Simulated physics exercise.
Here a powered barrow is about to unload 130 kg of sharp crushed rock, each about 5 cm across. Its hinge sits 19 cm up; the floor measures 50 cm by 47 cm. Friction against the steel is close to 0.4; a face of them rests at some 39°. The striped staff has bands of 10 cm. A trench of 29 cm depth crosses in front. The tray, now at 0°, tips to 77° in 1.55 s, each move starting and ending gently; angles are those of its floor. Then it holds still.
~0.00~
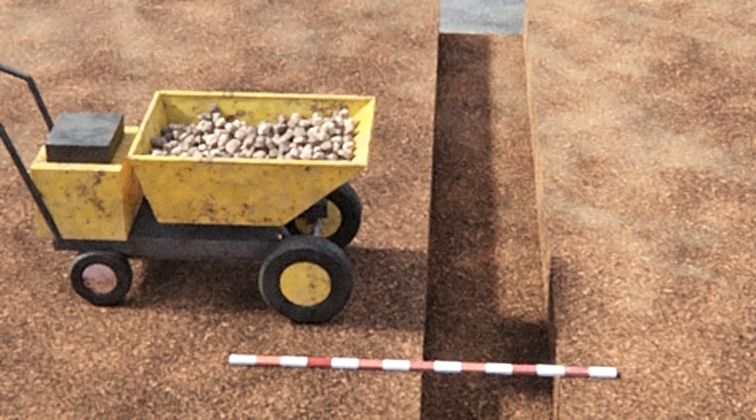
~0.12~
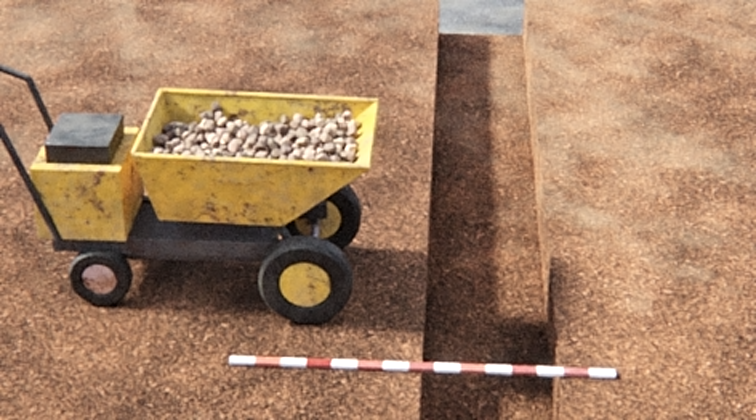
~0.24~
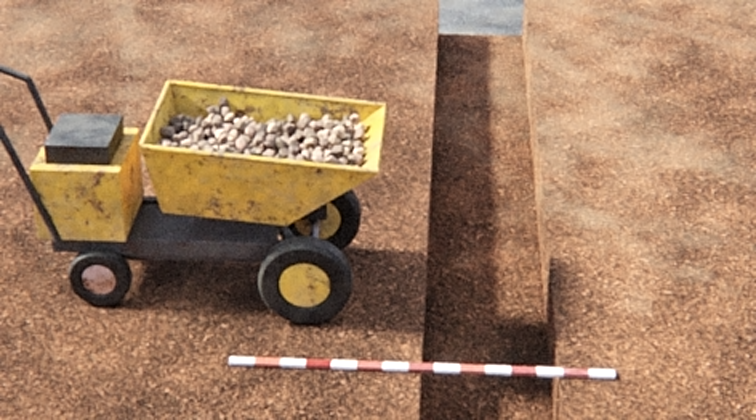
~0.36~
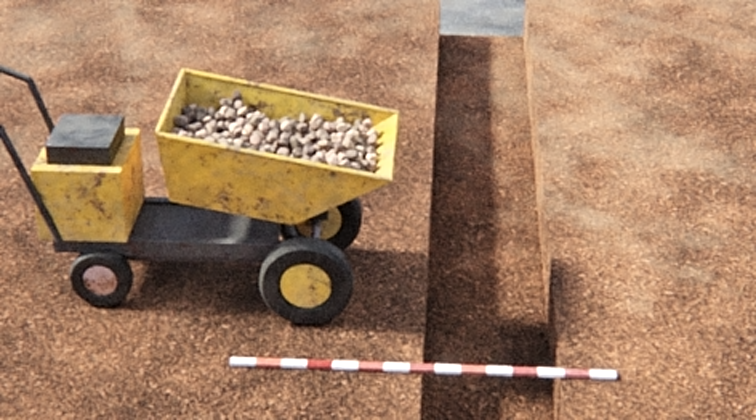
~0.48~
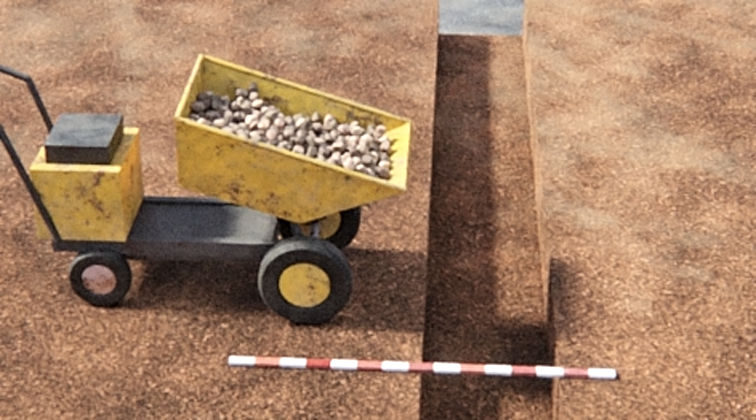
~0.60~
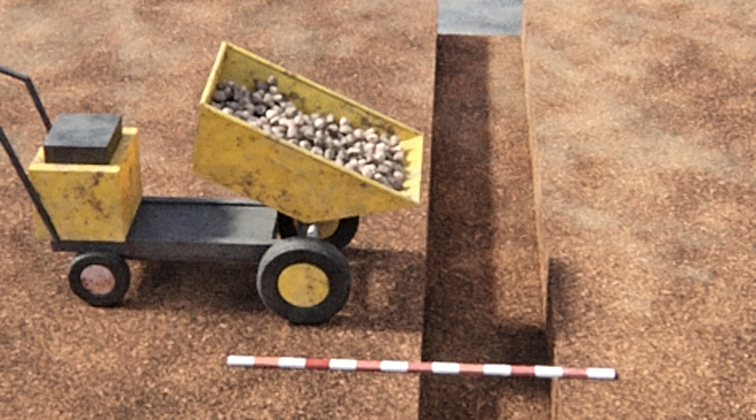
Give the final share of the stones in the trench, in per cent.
About 100 per cent.
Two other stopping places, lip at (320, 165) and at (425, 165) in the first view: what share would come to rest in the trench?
Near 100 per cent from the first place, 80 from the second.
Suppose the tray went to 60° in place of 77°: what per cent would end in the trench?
It would be near 75 per cent.
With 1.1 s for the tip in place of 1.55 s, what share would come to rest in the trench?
It would be near 100 per cent.
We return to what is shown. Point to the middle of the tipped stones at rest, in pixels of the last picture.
Around (500, 334).
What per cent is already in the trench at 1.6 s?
About 65 per cent by then.
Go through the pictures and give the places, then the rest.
In the first picture, the tray is at 0°, its lip at (367, 165); the top of the load is at (327, 124).
In the second picture, the tray is at 1°, its lip at (369, 167); the top of the load is at (315, 125); the stones move at 0.2 m/s on average.
The third picture shows lip at (378, 172), floor tilted 5°, highest stones at (285, 122); the stones move at 0.3 m/s on average.
The fourth picture shows lip at (391, 180), floor tilted 11°, highest stones at (217, 112); the stones move at 0.5 m/s on average.
The fifth picture shows lip at (405, 190), floor tilted 18°, highest stones at (215, 101); the stones move at 0.6 m/s on average.
The sixth picture shows lip at (419, 204), floor tilted 26°, highest stones at (229, 94); the stones move at 0.6 m/s on average.
After 1.2 s the floor is at 65°; 100 % in the tray; the foremost stones are at (459, 246).
After 1.6 s the floor is at 77°; 35 % in the tray, 65 % in the trench; the foremost stones are at (544, 335).
After 2.0 s the floor is at 77°; 4 % in the tray, 96 % in the trench; the foremost stones are at (544, 328).
After 4.0 s the floor is at 77°; 0 % in the tray, 100 % in the trench; the foremost stones are at (543, 311).
